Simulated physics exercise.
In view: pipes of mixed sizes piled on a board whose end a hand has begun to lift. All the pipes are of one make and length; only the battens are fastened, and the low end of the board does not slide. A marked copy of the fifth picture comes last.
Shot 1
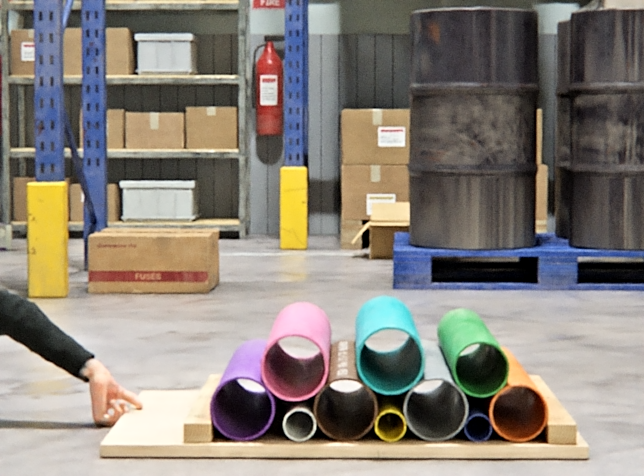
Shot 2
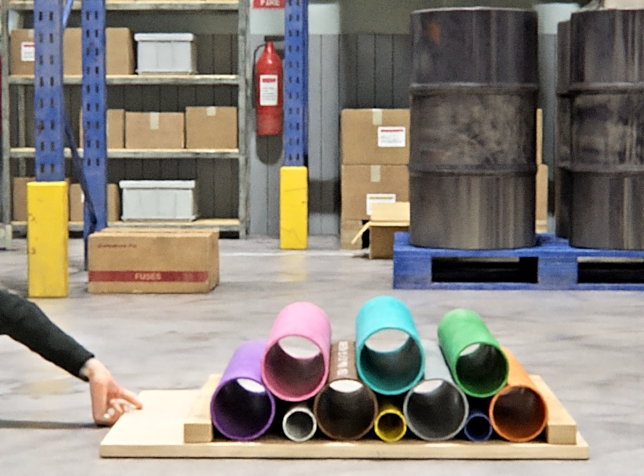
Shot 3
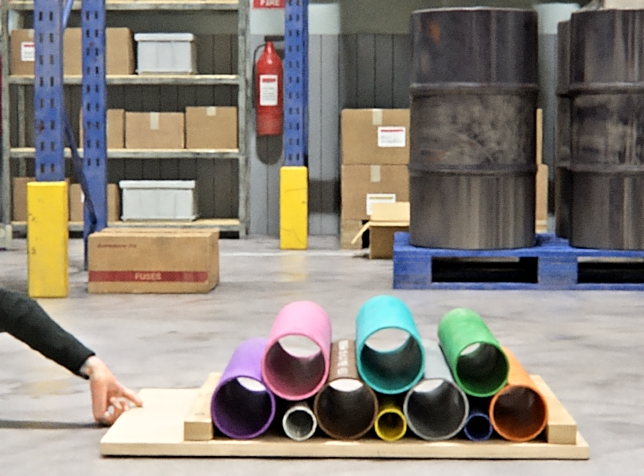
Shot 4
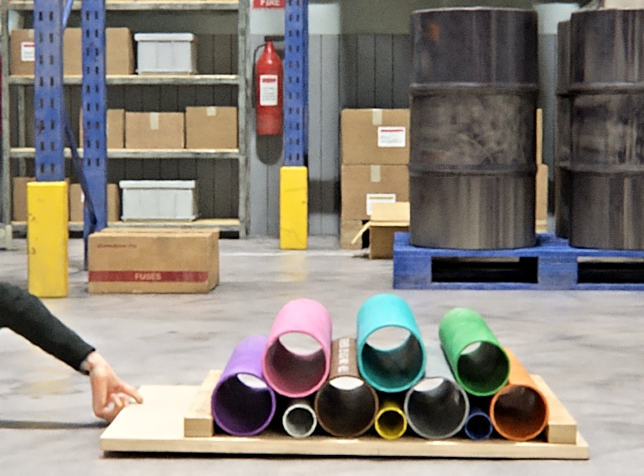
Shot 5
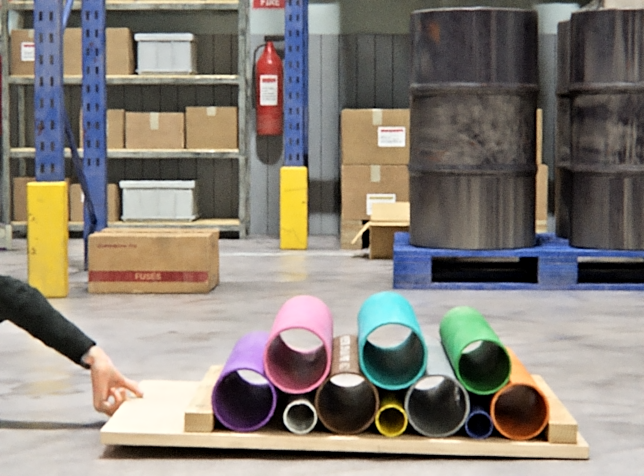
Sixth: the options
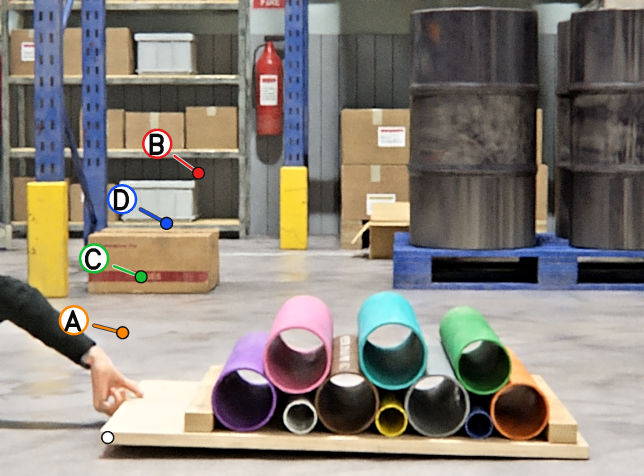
In a warehouse seen from a fixed, low, front-on view, shelves with boxes, yellow posts, a red extinguisher and dark drums on a blue pallet stand behind a pale board. Open-ended pipes lie piled between two battens, purple at left, pink, turquoise and green on top, orange at right, with smaller ones below. A hand at the left pinches the board's end and raises it slightly, the pipes barely shifting with it.
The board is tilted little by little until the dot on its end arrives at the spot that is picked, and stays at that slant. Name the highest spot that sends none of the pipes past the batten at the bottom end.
No higher than B.
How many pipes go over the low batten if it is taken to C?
The count is none.
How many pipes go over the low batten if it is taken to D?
With D, none.
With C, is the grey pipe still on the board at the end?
Yes.
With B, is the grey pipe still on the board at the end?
Yes.
On the marked copy, A at (123, 333); B at (199, 173); C at (141, 277); D at (167, 223); the white dot at (108, 438).
Following B. Soon after the start, board at 20°.
Later, board at 35°.
In the end, board at 35°, none over the low batten.
As for the rest, A none over the low batten; C none over the low batten; D none over the low batten.
